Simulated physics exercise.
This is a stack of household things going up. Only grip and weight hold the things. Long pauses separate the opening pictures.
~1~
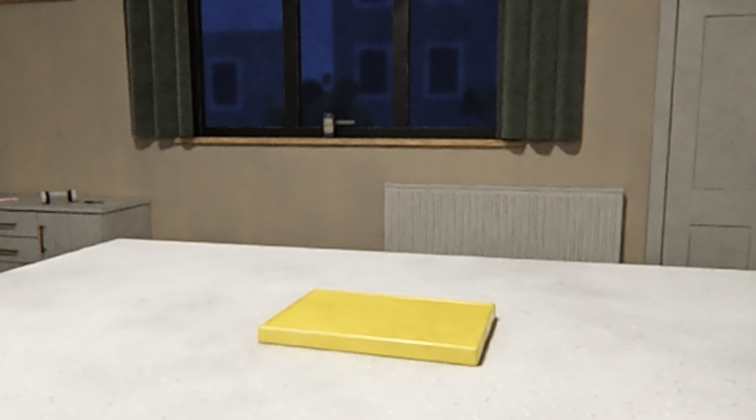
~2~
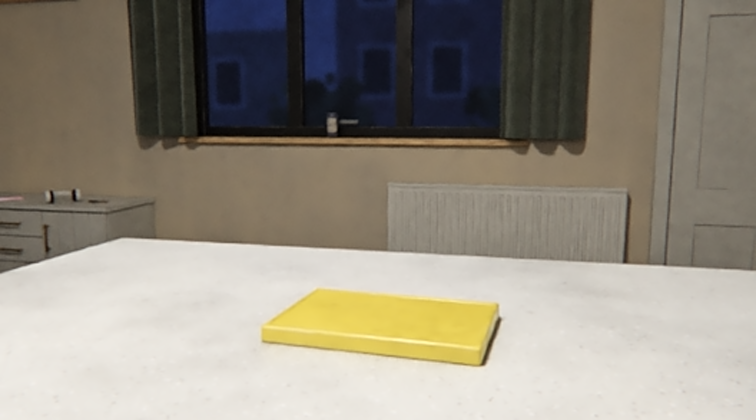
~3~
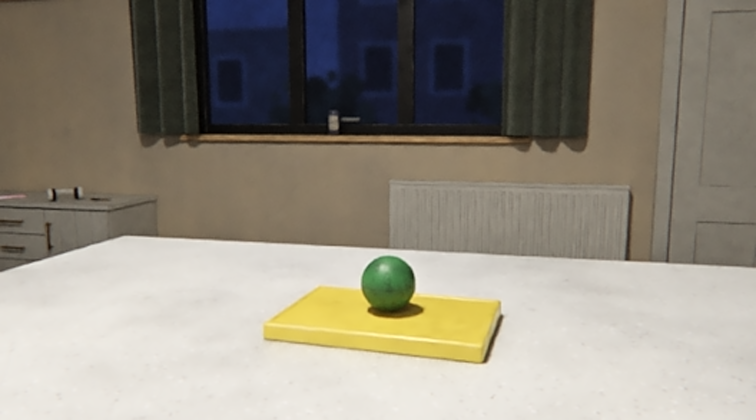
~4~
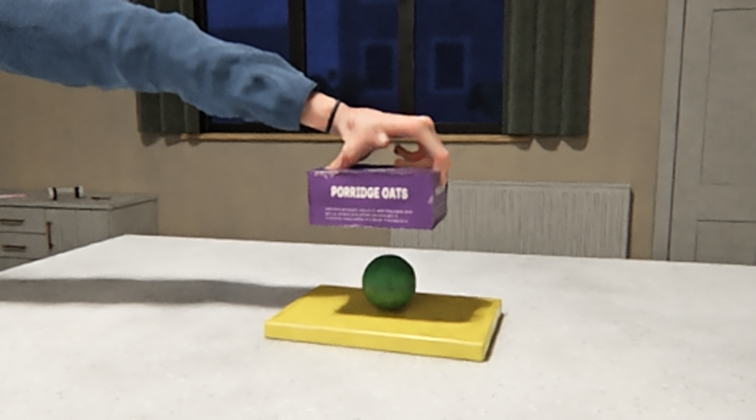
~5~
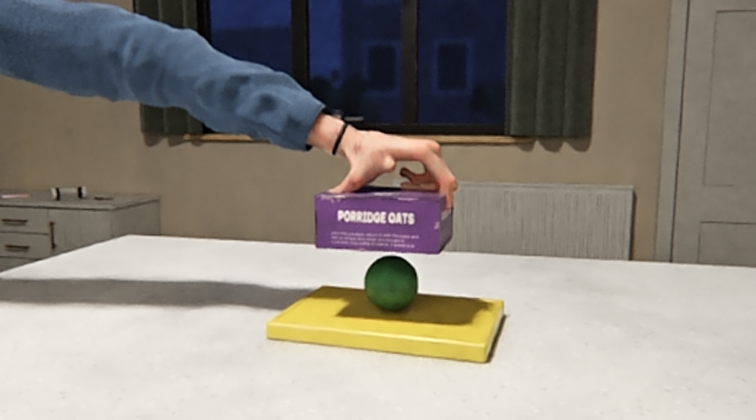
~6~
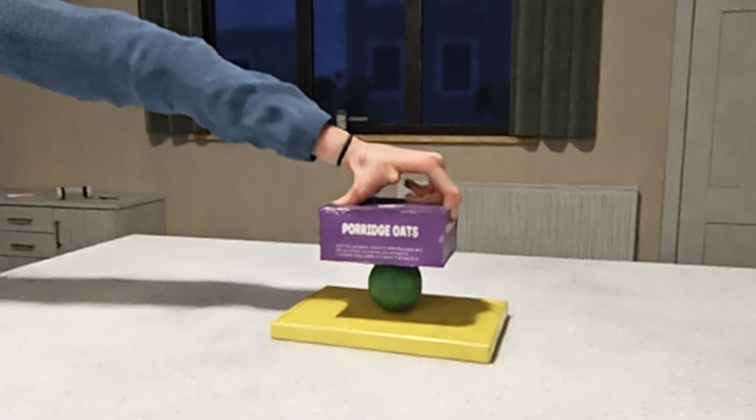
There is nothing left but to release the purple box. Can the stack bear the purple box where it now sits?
It doesn't stay intact.
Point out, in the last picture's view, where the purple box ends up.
At about (217, 288).
Then, 0.50 s later than the last frame, purple box tilted by 44° near (346, 242); green ball moved a little.
Then, 0.80 s later than the last frame, purple box now fallen; green ball moved a little.
Then, 1.00 s later than the last frame, green ball moved a little.
When it is over, fallen, purple box; the other 2 as before. End places, in pixels of the last picture, purple box near (217, 288). The pile loses its balance.
